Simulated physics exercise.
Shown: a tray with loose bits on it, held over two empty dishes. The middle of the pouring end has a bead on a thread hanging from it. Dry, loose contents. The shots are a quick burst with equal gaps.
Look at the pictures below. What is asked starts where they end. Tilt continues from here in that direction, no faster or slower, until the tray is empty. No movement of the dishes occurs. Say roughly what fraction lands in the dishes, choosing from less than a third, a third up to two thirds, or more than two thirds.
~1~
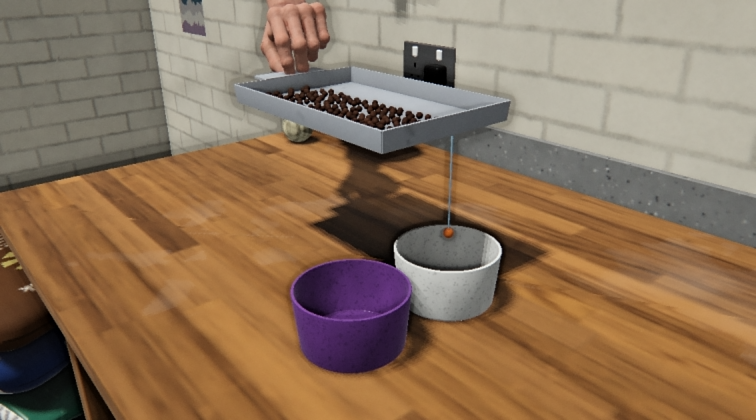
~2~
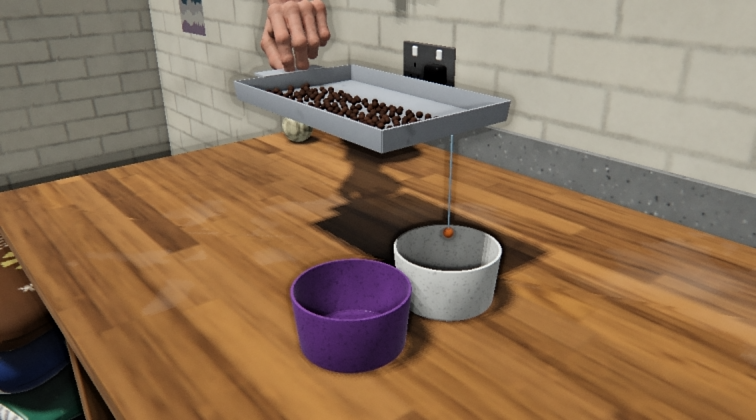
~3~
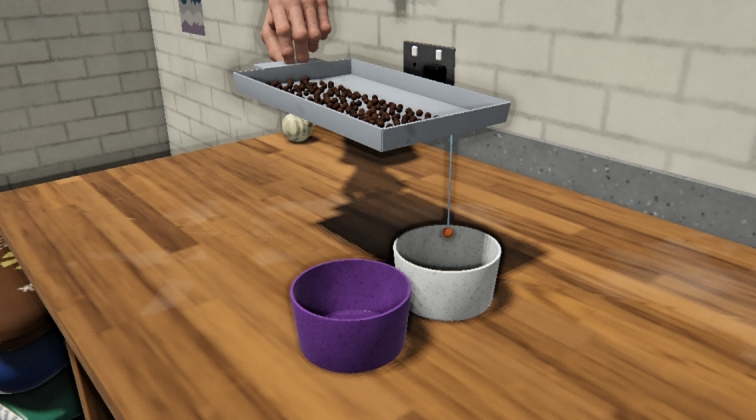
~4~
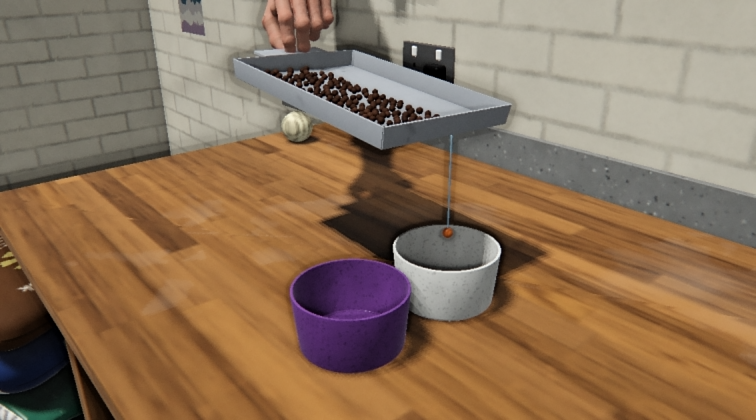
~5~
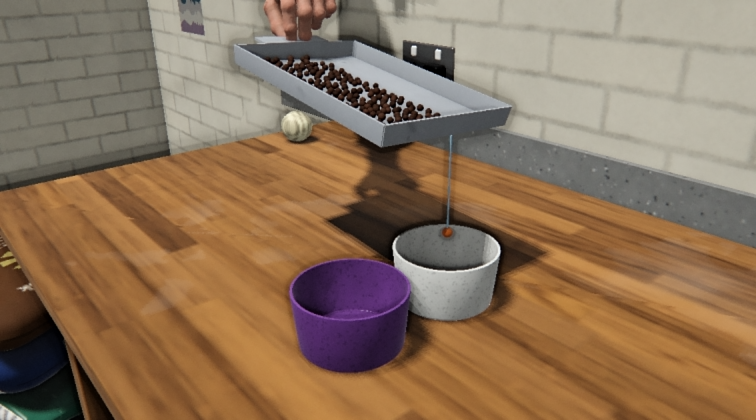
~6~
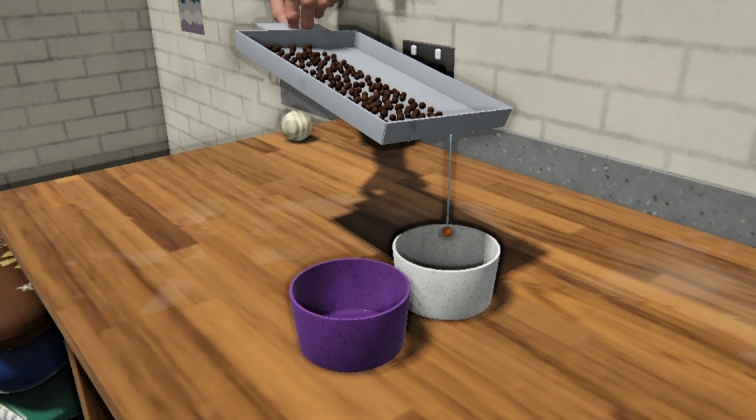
Between both dishes you'd find a little less than a third or even fewer.
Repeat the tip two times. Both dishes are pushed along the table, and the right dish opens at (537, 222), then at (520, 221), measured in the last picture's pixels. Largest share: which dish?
Run 1: The one on the right side. Run 2: The one on the right side.
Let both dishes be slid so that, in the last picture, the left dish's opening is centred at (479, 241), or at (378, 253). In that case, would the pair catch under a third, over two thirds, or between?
Trial 1 - beyond two thirds. Trial 2 - in the middle band.
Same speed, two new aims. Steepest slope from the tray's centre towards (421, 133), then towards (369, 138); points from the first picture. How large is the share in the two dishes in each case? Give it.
First heading roughly 20 %, second roughly 70 %.
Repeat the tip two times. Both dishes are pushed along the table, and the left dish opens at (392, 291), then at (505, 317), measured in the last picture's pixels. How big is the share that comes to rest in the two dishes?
Trial 1 about 40 %, trial 2 about 0 %.
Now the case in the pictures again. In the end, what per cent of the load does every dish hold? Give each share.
Around 0 in a hundred in the left dish and around 10 in a hundred in the right dish.
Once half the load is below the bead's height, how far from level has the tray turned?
About 110°.
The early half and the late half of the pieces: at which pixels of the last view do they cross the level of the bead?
Near (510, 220) to start, and near (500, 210) afterwards.
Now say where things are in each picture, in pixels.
In the first picture, corners of the pouring end at (382, 130) and (508, 100), level; middle of the load at (346, 111), allspice berries; left dish at (390, 336); right dish at (486, 287); bead on its thread at (448, 233).
In the second picture, corners of the pouring end at (382, 130) and (508, 100), level; middle of the load at (346, 110).
In the third picture, corners of the pouring end at (383, 128) and (508, 102), tipped barely, lowest at the right corner; middle of the load at (346, 106).
In the fourth picture, corners of the pouring end at (384, 126) and (509, 104), tipped a little, lowest at the right corner; middle of the load at (346, 99).
In the fifth picture, corners of the pouring end at (385, 124) and (509, 106), tipped a little, lowest at the right corner; middle of the load at (346, 92).
In the sixth picture, corners of the pouring end at (386, 122) and (510, 107), tipped a little, lowest at the right corner; middle of the load at (349, 85); left dish at (389, 335); right dish at (485, 286).
Soon, tray tipped steeply; nearly all on the tray; a stray few outside both; a stray few in the air.
A while on, tray tipped right over; nearly all on the tray; a small part outside both; a stray few in the air.
Towards the end, tray tipped past a quarter turn; a small part in the right dish; most outside both.
Finally, tray tipped past a quarter turn; none in the left dish; a small part in the right dish; most outside both.
